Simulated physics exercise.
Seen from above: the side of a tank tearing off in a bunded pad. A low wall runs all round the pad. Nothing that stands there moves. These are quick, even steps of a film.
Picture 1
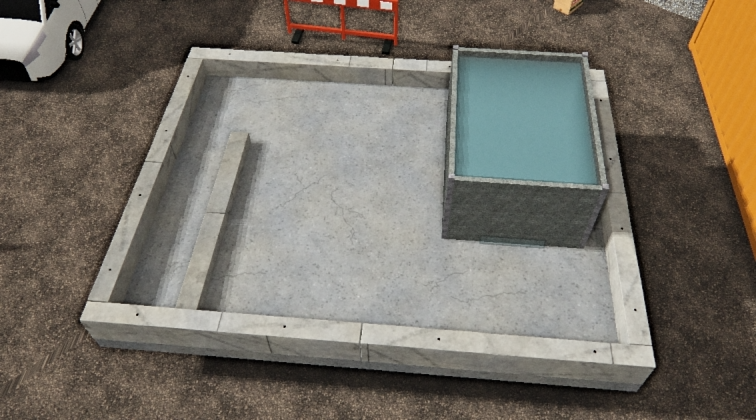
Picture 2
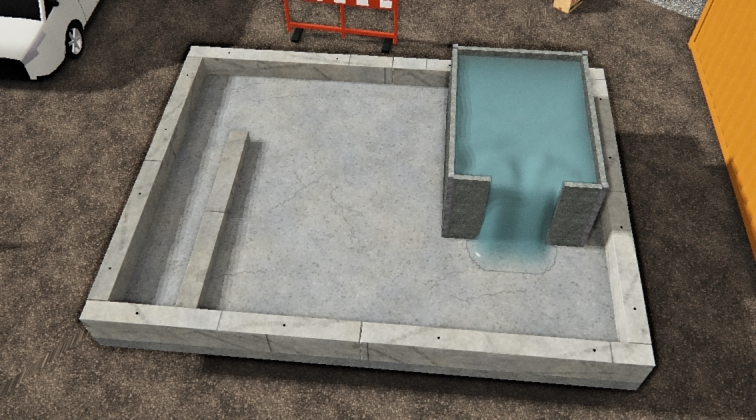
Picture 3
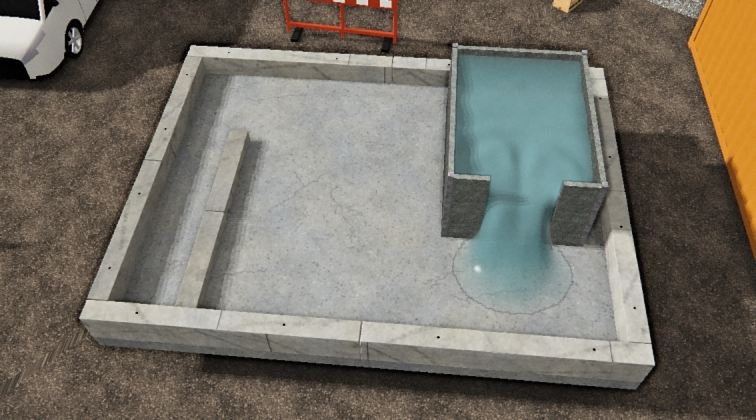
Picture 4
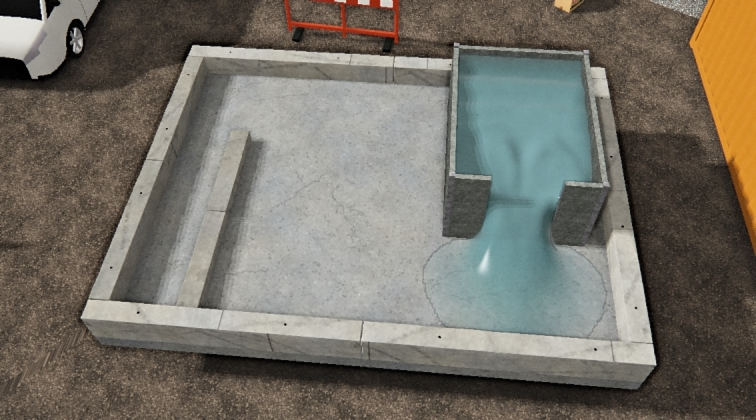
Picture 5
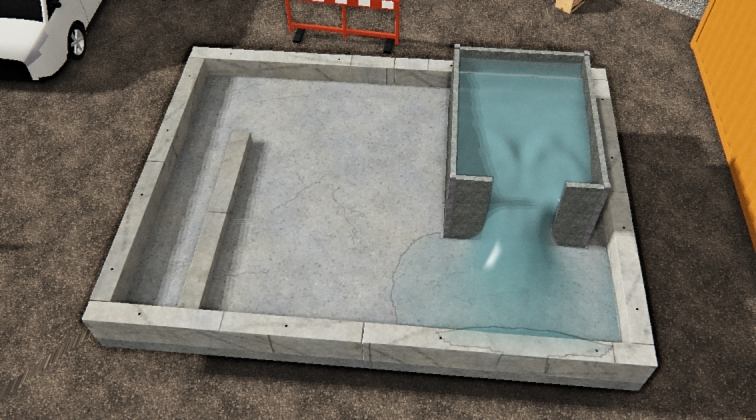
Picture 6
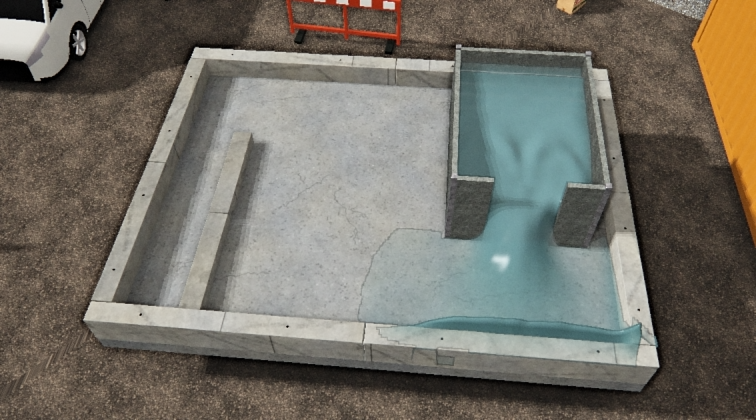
At first, still blue-green water fills an open grey tank on a walled concrete pad. The tank's near side opens and water pours through the gap, fanning out over the floor. It reaches the near wall, spreads leftward across the pad, and piles up along that wall into the right corner.
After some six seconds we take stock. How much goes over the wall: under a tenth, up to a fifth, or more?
It loses a tenth to a fifth.
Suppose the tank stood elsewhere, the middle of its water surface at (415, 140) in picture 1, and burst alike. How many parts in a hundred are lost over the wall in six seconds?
Roughly 16 per cent.
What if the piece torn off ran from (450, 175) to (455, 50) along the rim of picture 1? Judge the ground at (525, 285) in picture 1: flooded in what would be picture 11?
At that place: Dry.
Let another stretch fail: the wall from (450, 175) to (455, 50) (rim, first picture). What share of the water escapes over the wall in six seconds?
I make it 12 per cent.
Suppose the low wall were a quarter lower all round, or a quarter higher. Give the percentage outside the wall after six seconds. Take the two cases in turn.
About 28 and 10 per cent.
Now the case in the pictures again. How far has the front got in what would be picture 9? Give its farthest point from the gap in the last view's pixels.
I would point to (234, 324).
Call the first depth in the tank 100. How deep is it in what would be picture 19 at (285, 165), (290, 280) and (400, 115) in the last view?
In turn 6, 8 and 0 in a hundred.
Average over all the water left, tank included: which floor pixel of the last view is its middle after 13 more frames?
Close to (471, 220).
A moment on, water covers 25 % of the floor; the low wall has let 1 % over.
Next, water covers 30 % of the floor; the low wall has let 4 % over.
Then, water covers 50 % of the floor; the low wall has let 13 % over.
Later, water covers 75 % of the floor; the low wall has let 15 % over.
In the end, water covers 80 % of the floor; the low wall has let 15 % over.
